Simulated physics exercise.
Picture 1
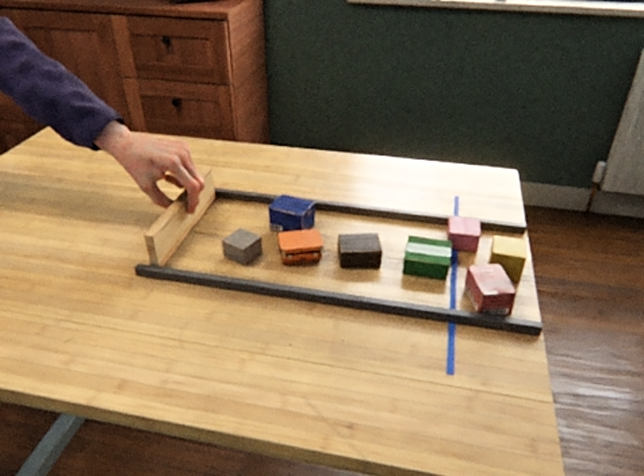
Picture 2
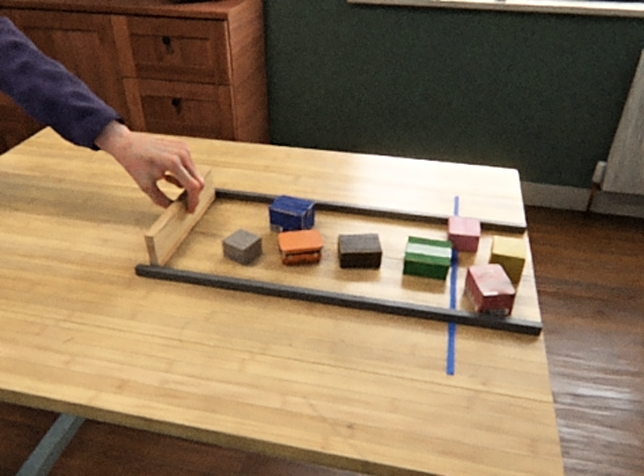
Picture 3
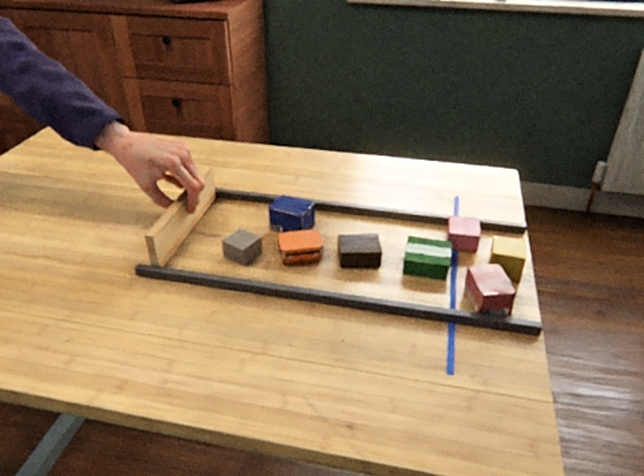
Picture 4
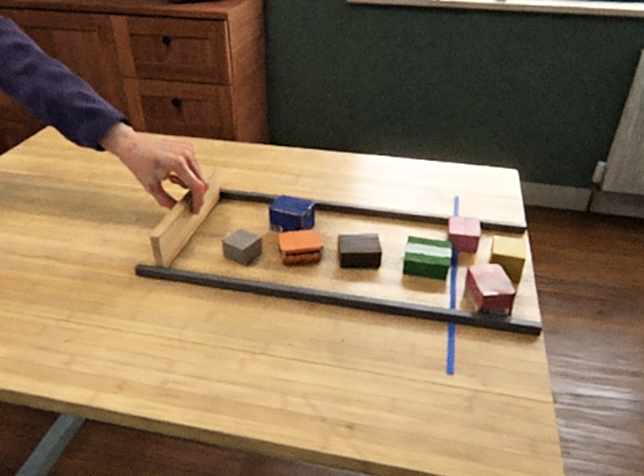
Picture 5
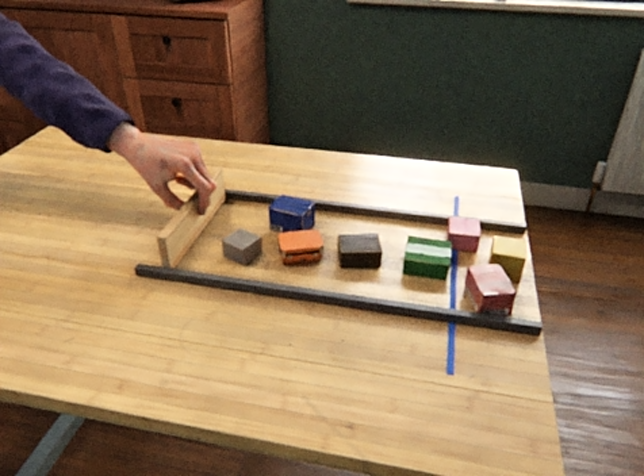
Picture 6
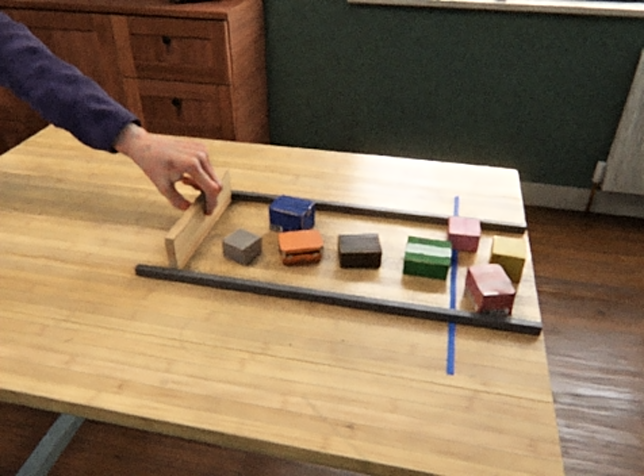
To begin with, a hand holds a wooden board upright at the left end of two dark rails, with colourful blocks scattered between them and a blue tape line toward the right. The hand then slides the board slightly right, closer to the grey block, while the blocks stay still.
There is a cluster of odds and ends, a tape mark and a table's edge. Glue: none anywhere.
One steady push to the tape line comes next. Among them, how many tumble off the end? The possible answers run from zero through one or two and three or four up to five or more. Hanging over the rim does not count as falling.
Count them up and three or four have fallen.
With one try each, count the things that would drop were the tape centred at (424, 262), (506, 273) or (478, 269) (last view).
Try by try, 2, 6 and 4.
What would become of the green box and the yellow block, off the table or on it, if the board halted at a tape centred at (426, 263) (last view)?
Well, the green box plunges, and the yellow block plunges.
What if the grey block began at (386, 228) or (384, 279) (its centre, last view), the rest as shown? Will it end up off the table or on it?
Placed there, the grey block keeps its spot, and in the other spot it keeps its spot.
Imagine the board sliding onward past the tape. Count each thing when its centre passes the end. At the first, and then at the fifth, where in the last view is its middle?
At the first moment about (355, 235), at the next about (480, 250).
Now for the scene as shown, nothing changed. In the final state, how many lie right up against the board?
The count in contact is 2.
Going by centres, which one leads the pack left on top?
Result - the pink block.
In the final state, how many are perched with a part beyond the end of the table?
It totals 0.
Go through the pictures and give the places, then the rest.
Yellow block (507, 258); red box (489, 290); pink block (463, 234); board (184, 214); tape (454, 266), in the first picture.
Red box (489, 290); green box (427, 257), in the second picture.
Pink block (463, 234); black block (360, 250), in the third picture.
Yellow block (507, 259); blue box (292, 216), in the fourth picture.
Red box (489, 290); grey block (242, 246), in the fifth picture.
Yellow block (507, 259); red box (489, 290); pink block (463, 234); board (202, 216); tape (454, 266), in the sixth picture.
Soon after, none off yet; yellow block at rest near (507, 259); red box at rest near (489, 290); pink block at rest near (463, 234).
At rest, the number that fall off is three or four; fallen, black block, green box and yellow block.
